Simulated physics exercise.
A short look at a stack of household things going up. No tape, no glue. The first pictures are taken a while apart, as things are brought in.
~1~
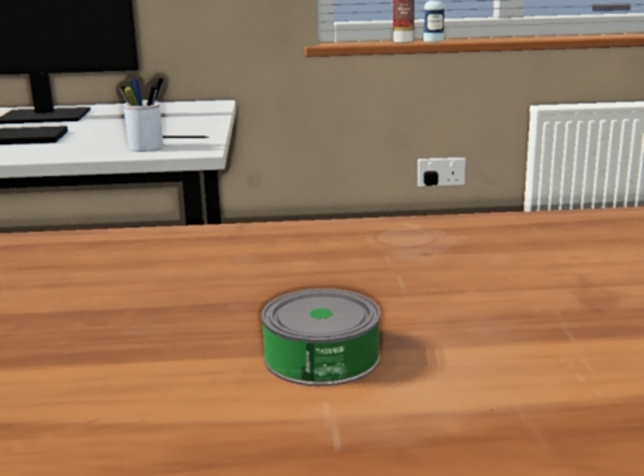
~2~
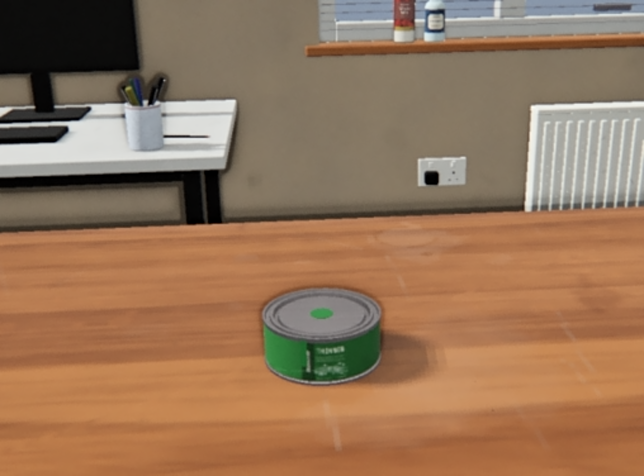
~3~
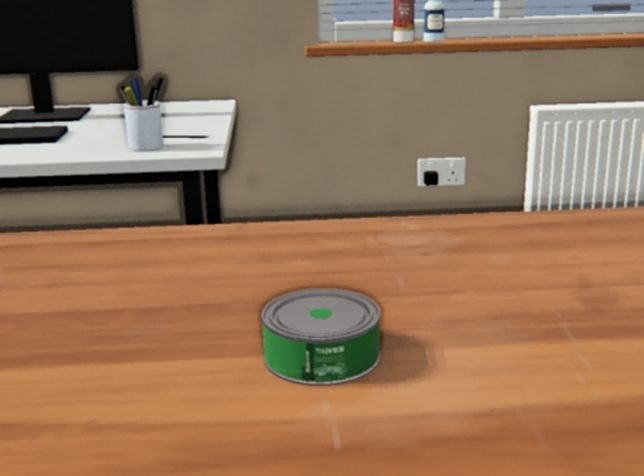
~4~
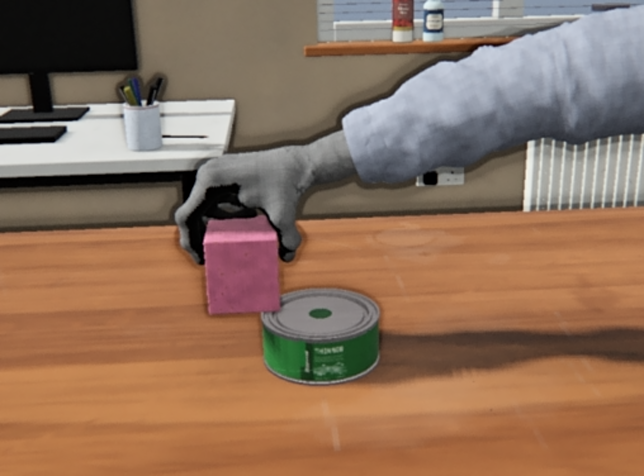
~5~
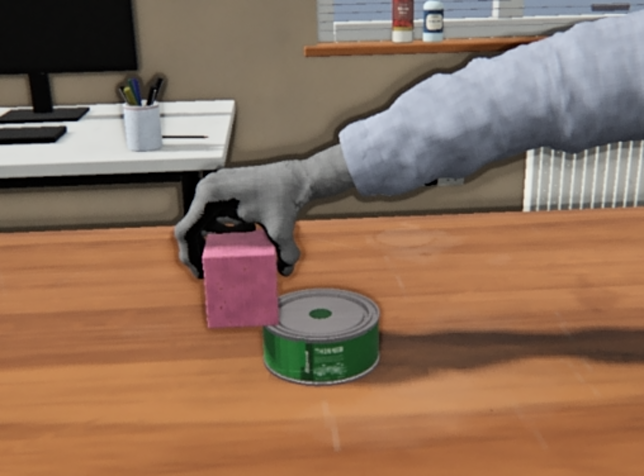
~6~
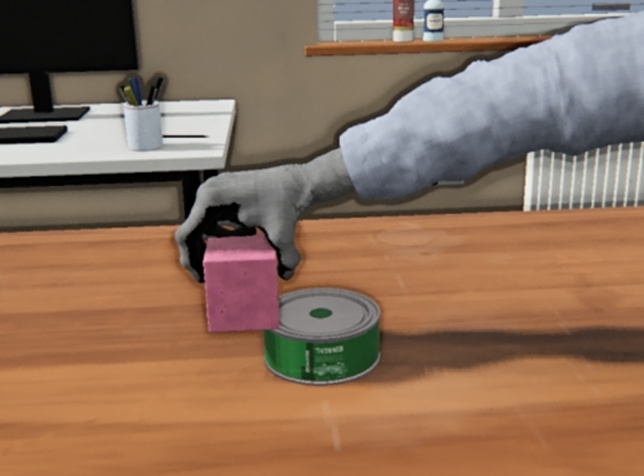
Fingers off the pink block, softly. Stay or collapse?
As it turns out, it loses its balance.
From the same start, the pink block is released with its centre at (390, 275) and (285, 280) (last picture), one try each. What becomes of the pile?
First try: It loses its balance; second try: It holds.
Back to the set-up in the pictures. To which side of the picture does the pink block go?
It goes to the left.
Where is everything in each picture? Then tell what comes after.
In the first frame, the last thing is not in view yet; green tub (322, 334).
In the second frame, the last thing is not in view yet; green tub (322, 334).
In the third frame, the last thing is not in view yet; green tub (322, 334).
The fourth frame shows on its way; pink block (244, 264); green tub (321, 334).
The fifth frame shows in place under the hand; pink block (242, 277); green tub (321, 334).
The sixth frame shows in place under the hand; pink block (243, 281); green tub (321, 334).
Then, 0.20 s later than the last frame, pink block tilted by 43° near (223, 303).
Then, 0.30 s later than the last frame, pink block now fallen.
Then, 0.60 s later than the last frame, nothing new.
Then, 2.10 s later than the last frame, pink block resting near (176, 333).
When it is over, fallen, pink block; green tub as before. End places, in pixels of the last picture, pink block near (176, 333). The pile comes apart.
